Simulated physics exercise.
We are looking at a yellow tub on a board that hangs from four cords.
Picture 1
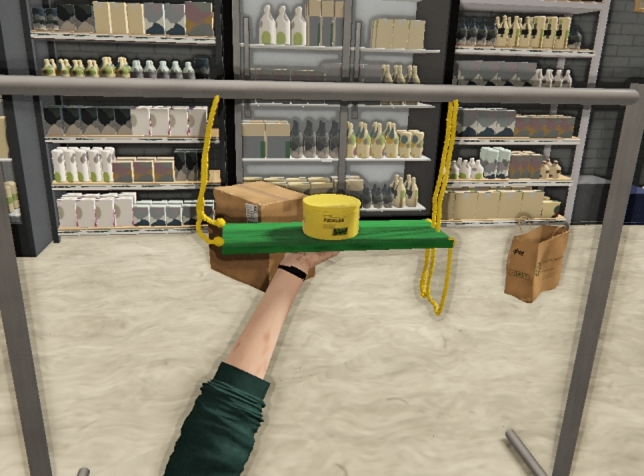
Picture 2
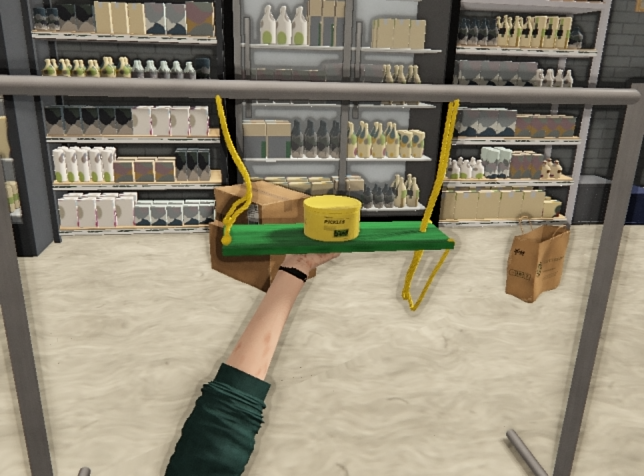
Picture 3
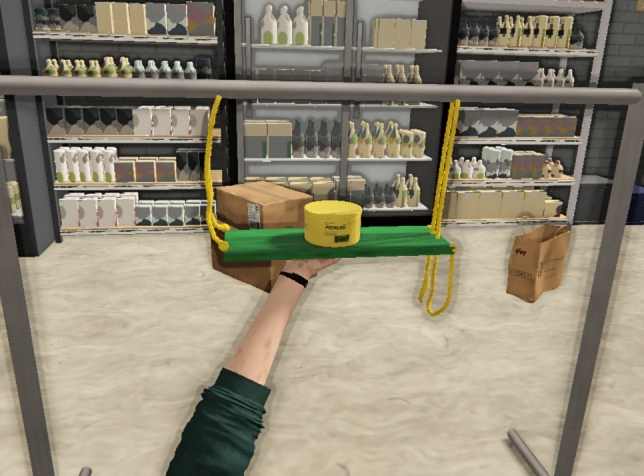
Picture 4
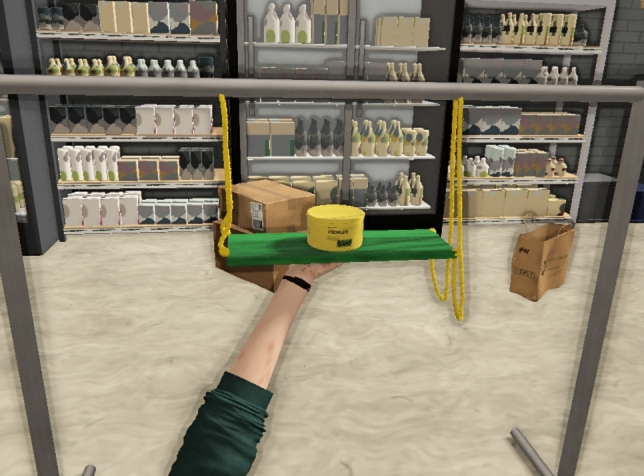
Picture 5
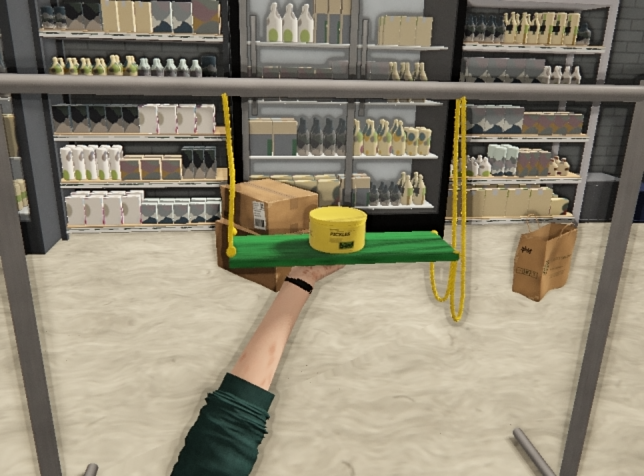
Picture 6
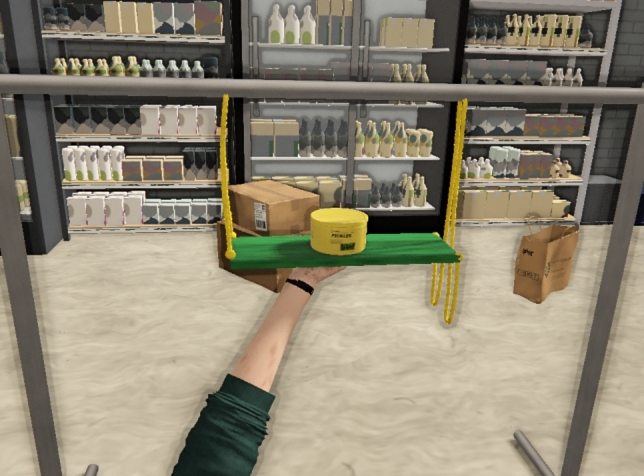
The clip opens on a hand in a dark green sleeve supporting a green board from below, a yellow tub resting on top, with yellow cords at both ends. The left cords swing briefly and straighten while the right ones dangle in a slack loop, and board and tub shift very slightly right and down.
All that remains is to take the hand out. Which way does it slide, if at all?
Outcome: The yellow tub tumbles from the right end.
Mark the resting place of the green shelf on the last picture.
Close to (288, 320).
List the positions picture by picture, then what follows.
In the first frame, yellow tub (331, 217); green shelf (342, 248).
In the second frame, yellow tub (332, 218).
In the third frame, yellow tub (333, 223).
In the fourth frame, yellow tub (335, 227); green shelf (346, 259).
In the fifth frame, yellow tub (337, 230).
In the sixth frame, yellow tub (339, 231); green shelf (349, 263); left cords almost straight; right cords slack, hanging in a loop.
Then, 0.80 s after the last picture, board tipped 44° down to the right; tub on the floor.
At rest, board tipped 44° down to the right; tub on the floor. The yellow tub is shed rightwards.
